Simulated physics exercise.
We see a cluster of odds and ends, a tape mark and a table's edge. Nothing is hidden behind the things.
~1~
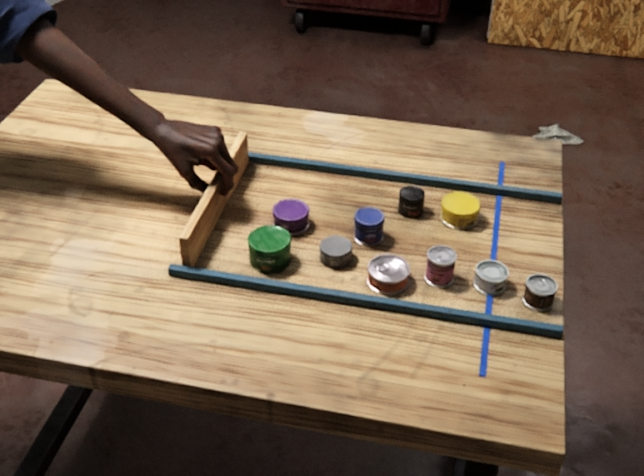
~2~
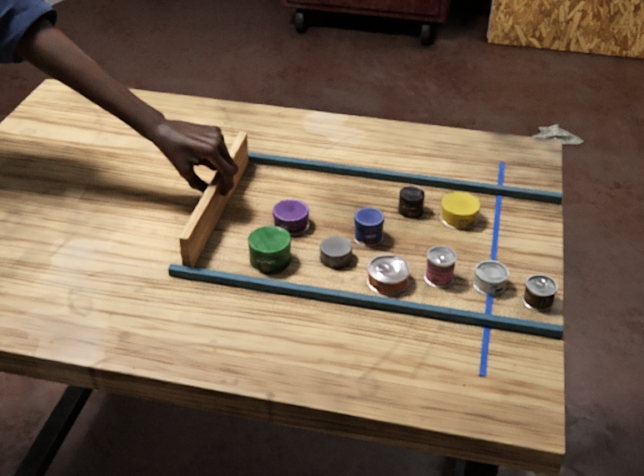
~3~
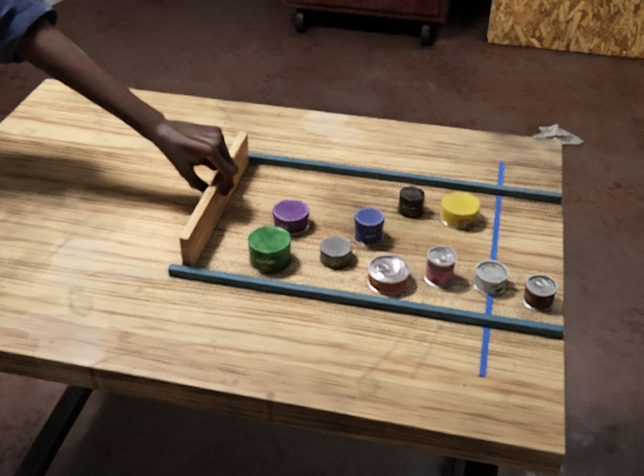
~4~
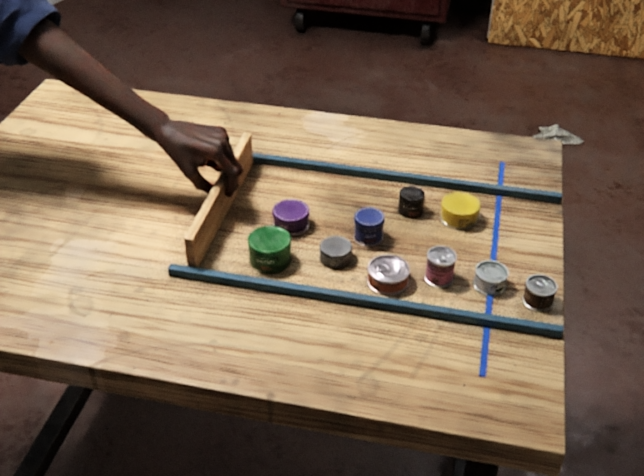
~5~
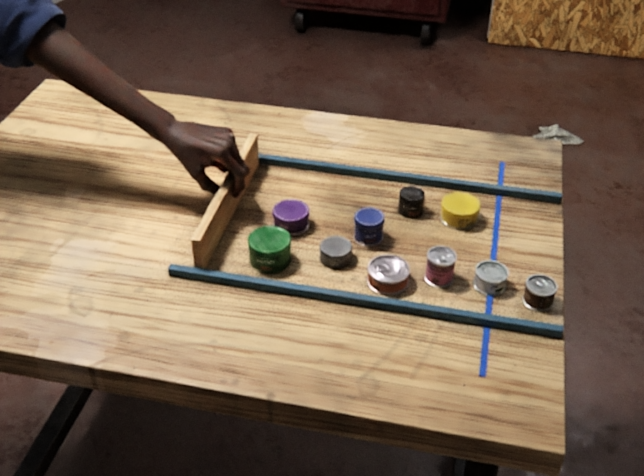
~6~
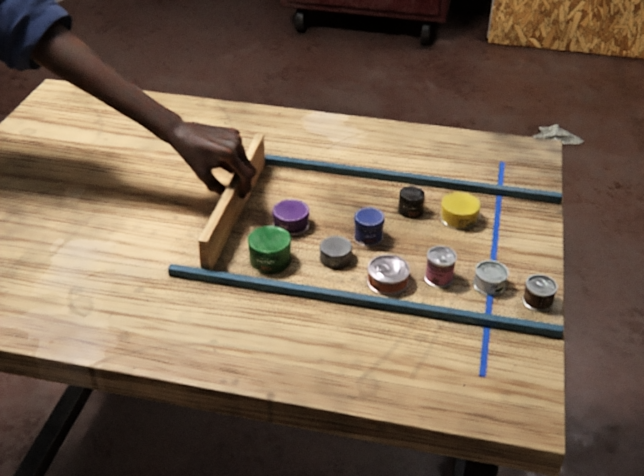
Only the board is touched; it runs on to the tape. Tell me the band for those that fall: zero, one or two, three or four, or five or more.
In the end the number that fall off is one or two.
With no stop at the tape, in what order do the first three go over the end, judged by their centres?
They are the brown tin, the white tin, the orange tin.
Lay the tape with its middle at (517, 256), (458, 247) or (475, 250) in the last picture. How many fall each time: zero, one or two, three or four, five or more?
For each place: Three to four; no fall at all; one to two.
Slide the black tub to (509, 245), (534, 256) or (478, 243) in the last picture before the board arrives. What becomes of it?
In that order, it goes over; comes down; comes down.
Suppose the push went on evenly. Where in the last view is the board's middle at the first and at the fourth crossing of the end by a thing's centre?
Near (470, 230) and (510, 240).
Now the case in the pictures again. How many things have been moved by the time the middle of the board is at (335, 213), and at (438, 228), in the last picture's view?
First 4, then 9.
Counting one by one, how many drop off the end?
The count is 2.
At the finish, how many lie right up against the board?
The number is 4.
A little later, none off yet; brown tin at rest near (540, 293); white tin at rest near (491, 278); yellow pot at rest near (460, 211).
When it is over, the number that fall off is one or two; down, white tin and brown tin.
